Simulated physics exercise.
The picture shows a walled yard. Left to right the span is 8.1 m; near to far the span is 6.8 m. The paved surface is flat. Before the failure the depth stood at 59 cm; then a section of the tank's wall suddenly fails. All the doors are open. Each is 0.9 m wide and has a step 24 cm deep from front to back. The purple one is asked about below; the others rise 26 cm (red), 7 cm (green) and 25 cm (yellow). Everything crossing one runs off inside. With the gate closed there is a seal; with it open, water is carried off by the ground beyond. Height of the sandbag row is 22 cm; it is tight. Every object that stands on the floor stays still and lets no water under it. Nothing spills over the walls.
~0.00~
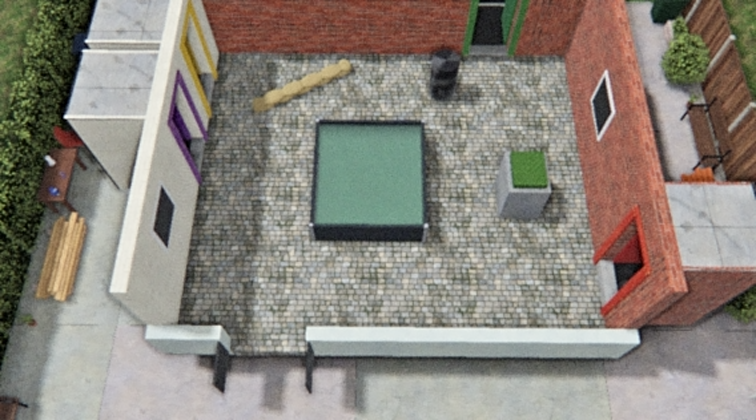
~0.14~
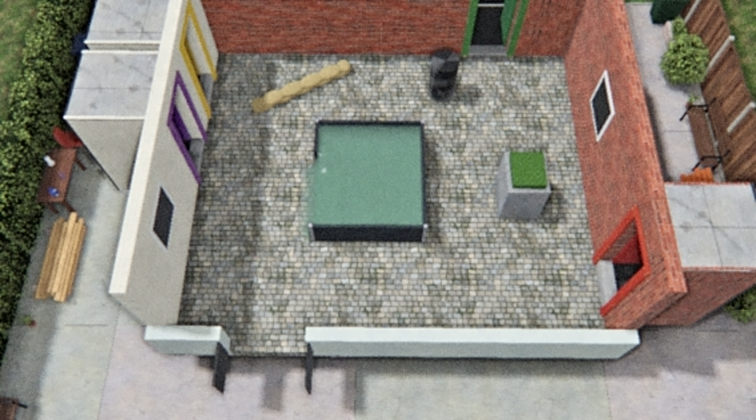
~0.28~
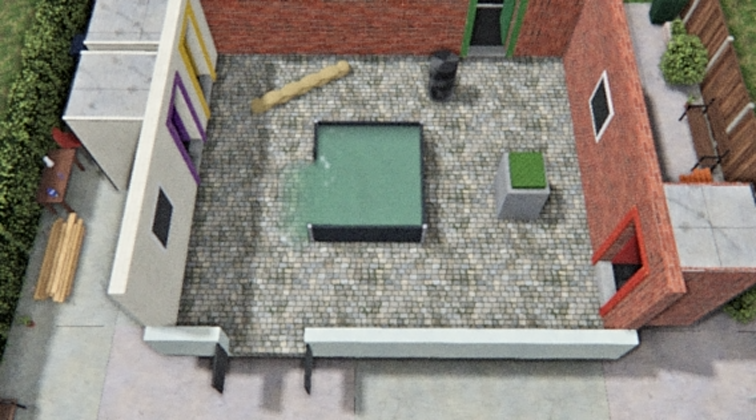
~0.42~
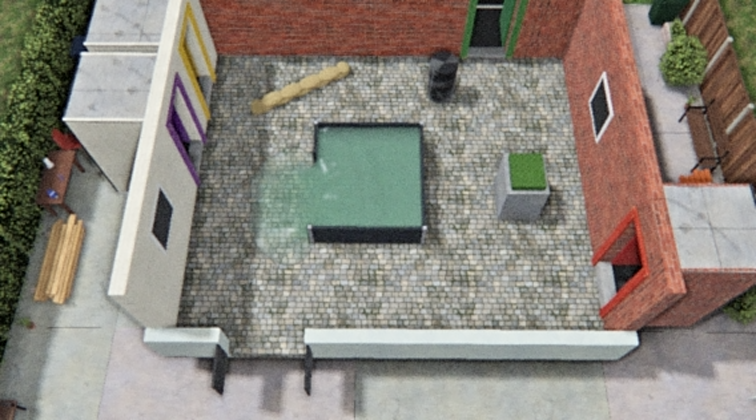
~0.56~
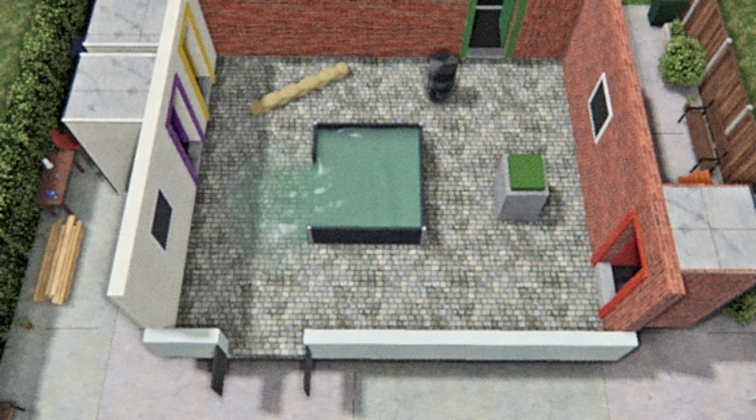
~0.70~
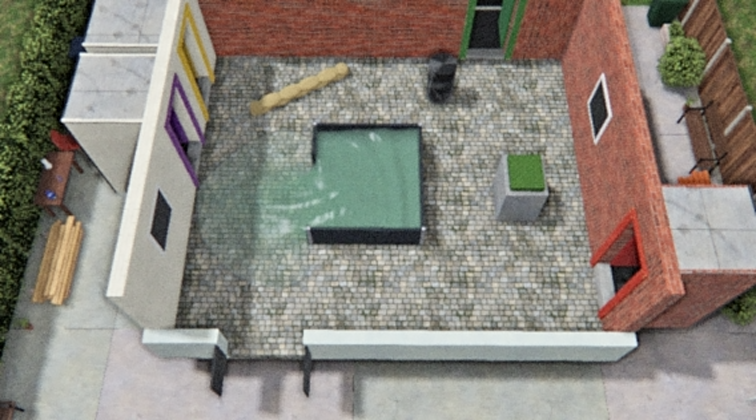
The video shows a walled paved yard with a dark-sided tank of still green water, which then pours out of the tank's left side and spreads in a thin sheet across the paving toward the left wall.
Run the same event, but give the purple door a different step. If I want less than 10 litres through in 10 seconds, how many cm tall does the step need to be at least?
You would need about 24 cm.
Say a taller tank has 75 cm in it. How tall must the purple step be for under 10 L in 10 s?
Around 32 cm high.
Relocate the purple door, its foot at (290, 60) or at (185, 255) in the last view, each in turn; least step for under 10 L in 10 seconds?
13.5 and 27 cm.
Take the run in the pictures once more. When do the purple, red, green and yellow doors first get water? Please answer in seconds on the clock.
Arrival: Purple 0.9 s, red 6.0 s, green 5.5 s, yellow 1.6 s.
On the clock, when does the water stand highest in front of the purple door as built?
Crest at t of about 2.4 s.
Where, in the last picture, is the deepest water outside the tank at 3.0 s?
Around (173, 341).
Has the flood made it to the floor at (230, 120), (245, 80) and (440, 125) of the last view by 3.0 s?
So the three spots come out swamped, swamped, spared, in that order.
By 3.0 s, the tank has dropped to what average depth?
It averages roughly 24 centimetres.
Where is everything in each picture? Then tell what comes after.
In the first frame, still water, 59 cm deep, in the tank at (369, 173); the purple door at (190, 134) is dry.
In the second frame, water pours out at (316, 197) and has run 0.3 m, to (302, 218); about 11 cm deep outside, 59 cm at the back.
In the third frame, water pours out at (316, 199) and has run 0.8 m, to (281, 185); about 11 cm deep outside, 59 cm at the back.
In the fourth frame, water pours out at (316, 200) and has run 1.3 m, to (254, 196); about 8 cm deep outside, 59 cm at the back.
In the fifth frame, the front is at (228, 191), 1.8 m from the gap at (315, 201); 4.0 m2 of floor is wet, 59 cm left at the back.
In the sixth frame, water pours out at (314, 201) and has run 2.4 m, to (201, 199); about 5 cm deep outside, 55 cm at the back; 0.5 m in a straight line remain to the purple door at (187, 137).
After 1.4 s water covers 20 % of the floor, deepest (36 cm) near (192, 220); 24 cm at the purple door, 3 litres in over its 17 cm step.
After 3.0 s water covers 30 % of the floor, deepest (38 cm) near (173, 341); 23 cm at the purple door, 49 litres in over its 17 cm step.
After 10.0 s water covers 90 % of the floor, deepest (13 cm) near (283, 86); 8 cm at the purple door, 59 litres in over its 17 cm step.
At the purple door as built, the water arrived by 0.9 s and peaked near 27 cm at 2.4 s.
Run again over the same 10 s with other heights there, 31 litres in over 20 cm, 3 litres over 27 cm. The limit of 10 litres is kept from about 24 cm up.
